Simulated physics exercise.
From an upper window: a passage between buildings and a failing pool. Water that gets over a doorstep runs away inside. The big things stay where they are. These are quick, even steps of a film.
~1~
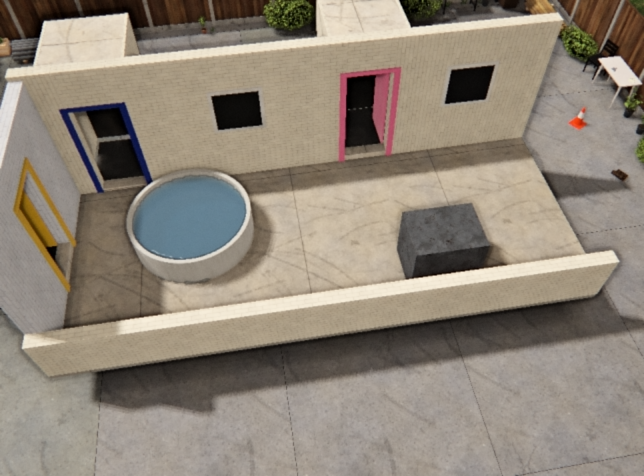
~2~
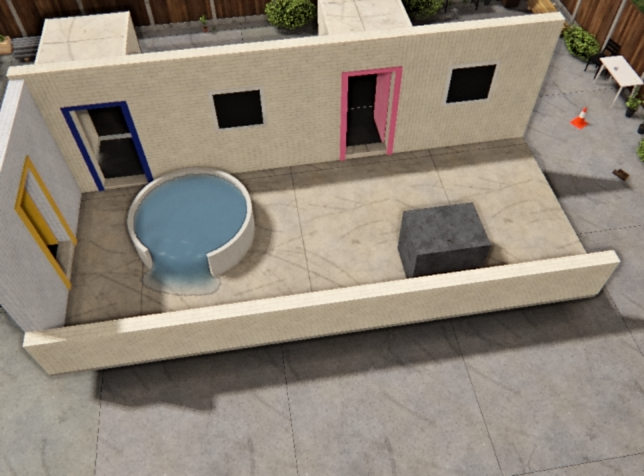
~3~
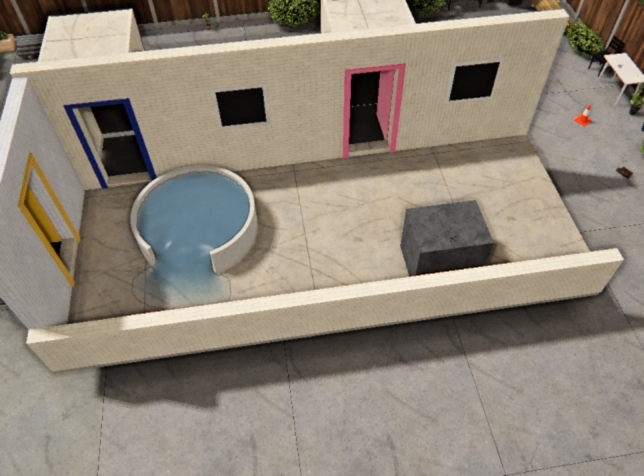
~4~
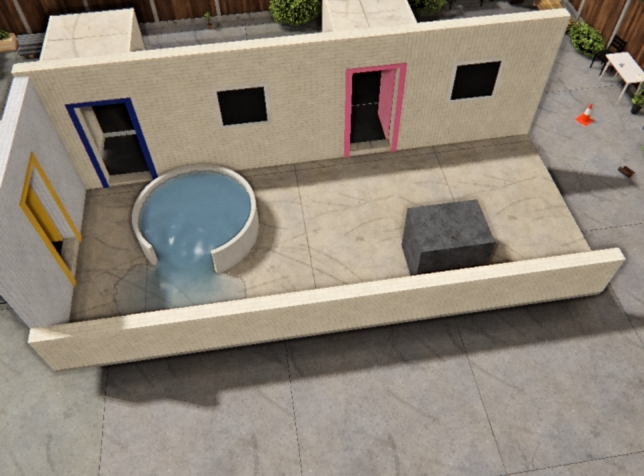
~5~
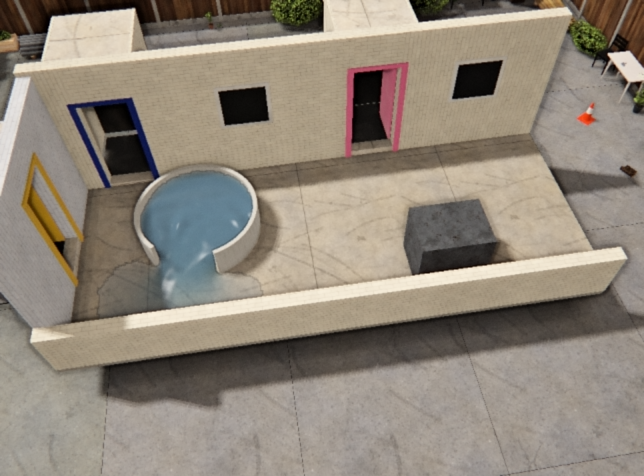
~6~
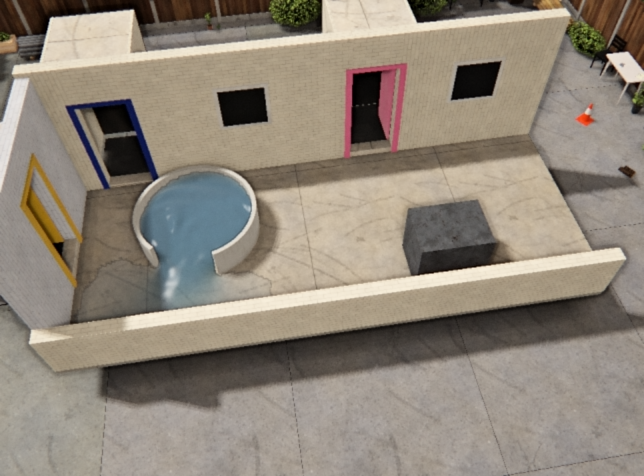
In this clip, a round pool of still water stands in a walled passage near a blue-framed doorway, then a gap opens in its front rim and water pours out onto the paved floor toward the low wall.
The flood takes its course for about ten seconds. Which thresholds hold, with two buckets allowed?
One by one: The blue door takes more than that; the pink door stays under that; the yellow door stays under that.
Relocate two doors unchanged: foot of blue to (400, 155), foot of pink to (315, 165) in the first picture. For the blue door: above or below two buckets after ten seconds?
One by one: Blue lets less in.
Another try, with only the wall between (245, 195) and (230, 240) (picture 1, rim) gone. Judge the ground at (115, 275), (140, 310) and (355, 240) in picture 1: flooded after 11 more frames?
As listed: No water, clear, flooded.
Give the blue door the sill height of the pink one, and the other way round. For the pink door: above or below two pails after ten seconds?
One by one: The pink one stays under.
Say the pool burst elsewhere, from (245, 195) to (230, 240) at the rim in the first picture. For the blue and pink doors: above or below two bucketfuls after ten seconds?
My reading: The blue one stays under; the pink one takes less.
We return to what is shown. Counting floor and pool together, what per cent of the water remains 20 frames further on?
I make it 98 per cent.
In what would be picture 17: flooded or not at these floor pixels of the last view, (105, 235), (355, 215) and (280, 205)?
In that order: Awash, dry, dry.
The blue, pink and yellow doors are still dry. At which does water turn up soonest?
It is the one in yellow.
A moment on, water covers 15 % of the floor; the blue door not reached, the pink door not reached, the yellow door not reached.
Next, water covers 30 % of the floor; the blue door not reached, the pink door not reached, the yellow door wet at the sill, nothing in.
Then, water covers 55 % of the floor; the blue door over two buckets in, the pink door not reached, the yellow door wet at the sill, nothing in.
Later, water covers 75 % of the floor; the blue door far over two buckets in, the pink door wet at the sill, nothing in, the yellow door wet at the sill, nothing in.
In the end, water covers 90 % of the floor; the blue door far over two buckets in, the pink door wet at the sill, nothing in, the yellow door wet at the sill, nothing in.
